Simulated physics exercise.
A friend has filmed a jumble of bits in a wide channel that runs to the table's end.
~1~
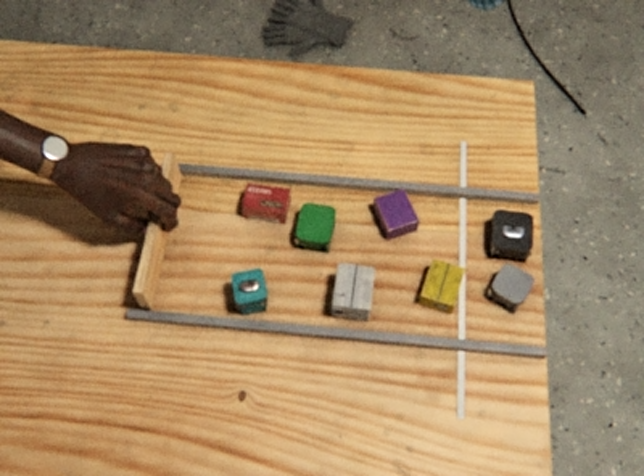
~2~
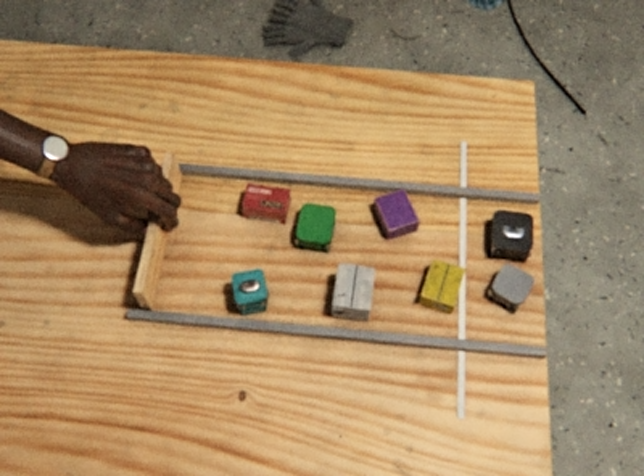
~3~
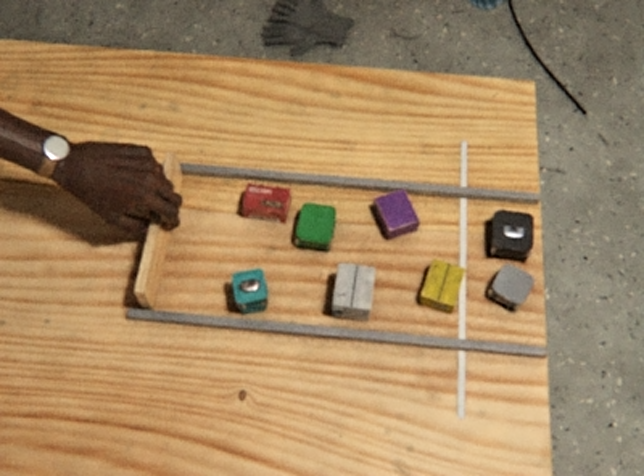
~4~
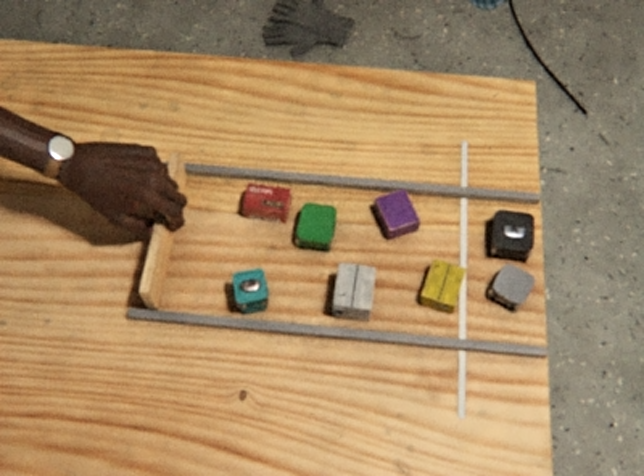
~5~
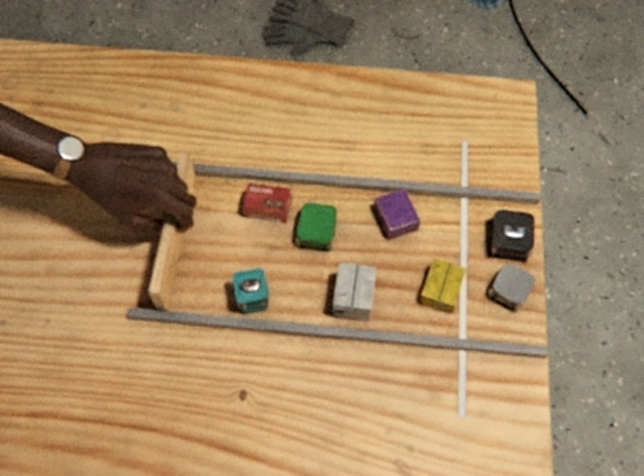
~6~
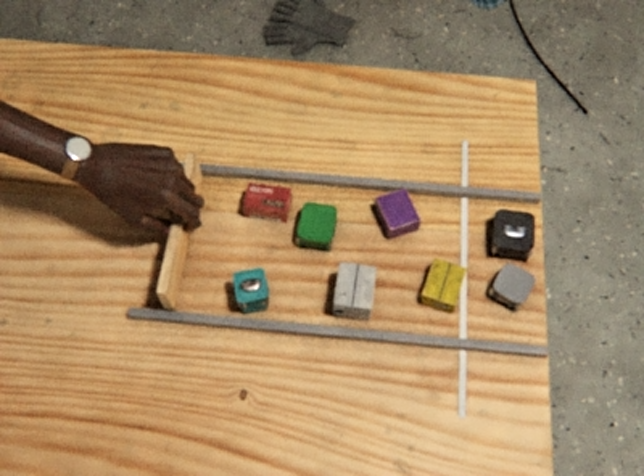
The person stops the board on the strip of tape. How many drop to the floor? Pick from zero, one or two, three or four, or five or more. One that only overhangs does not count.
In the end the number that fall off is one or two.
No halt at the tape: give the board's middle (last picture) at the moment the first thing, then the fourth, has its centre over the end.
First at (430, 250), next at (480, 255).
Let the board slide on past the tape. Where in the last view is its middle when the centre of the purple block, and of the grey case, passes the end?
For the purple block at (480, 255), for the grey case at (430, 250).
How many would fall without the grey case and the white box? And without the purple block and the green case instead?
Fallen: 1, and 1 in the other try.
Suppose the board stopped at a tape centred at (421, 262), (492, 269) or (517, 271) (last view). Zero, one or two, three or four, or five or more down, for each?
In that order: None at all; either three or four; more than four.
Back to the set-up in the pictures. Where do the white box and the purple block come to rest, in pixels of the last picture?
First (515, 302), then (527, 229).
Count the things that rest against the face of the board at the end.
It touches 3.
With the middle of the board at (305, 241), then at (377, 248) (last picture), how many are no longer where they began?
The counts are 3 and 6.
Soon after, none off yet; black case at rest near (512, 236); grey case at rest near (512, 288); yellow box at rest near (443, 285).
Then, none off yet; black case moving near (516, 236); grey case moved about its own width near (535, 286); yellow box moved about its own width near (499, 288).
At rest, the number that fall off is one or two; fallen, grey case and black case.
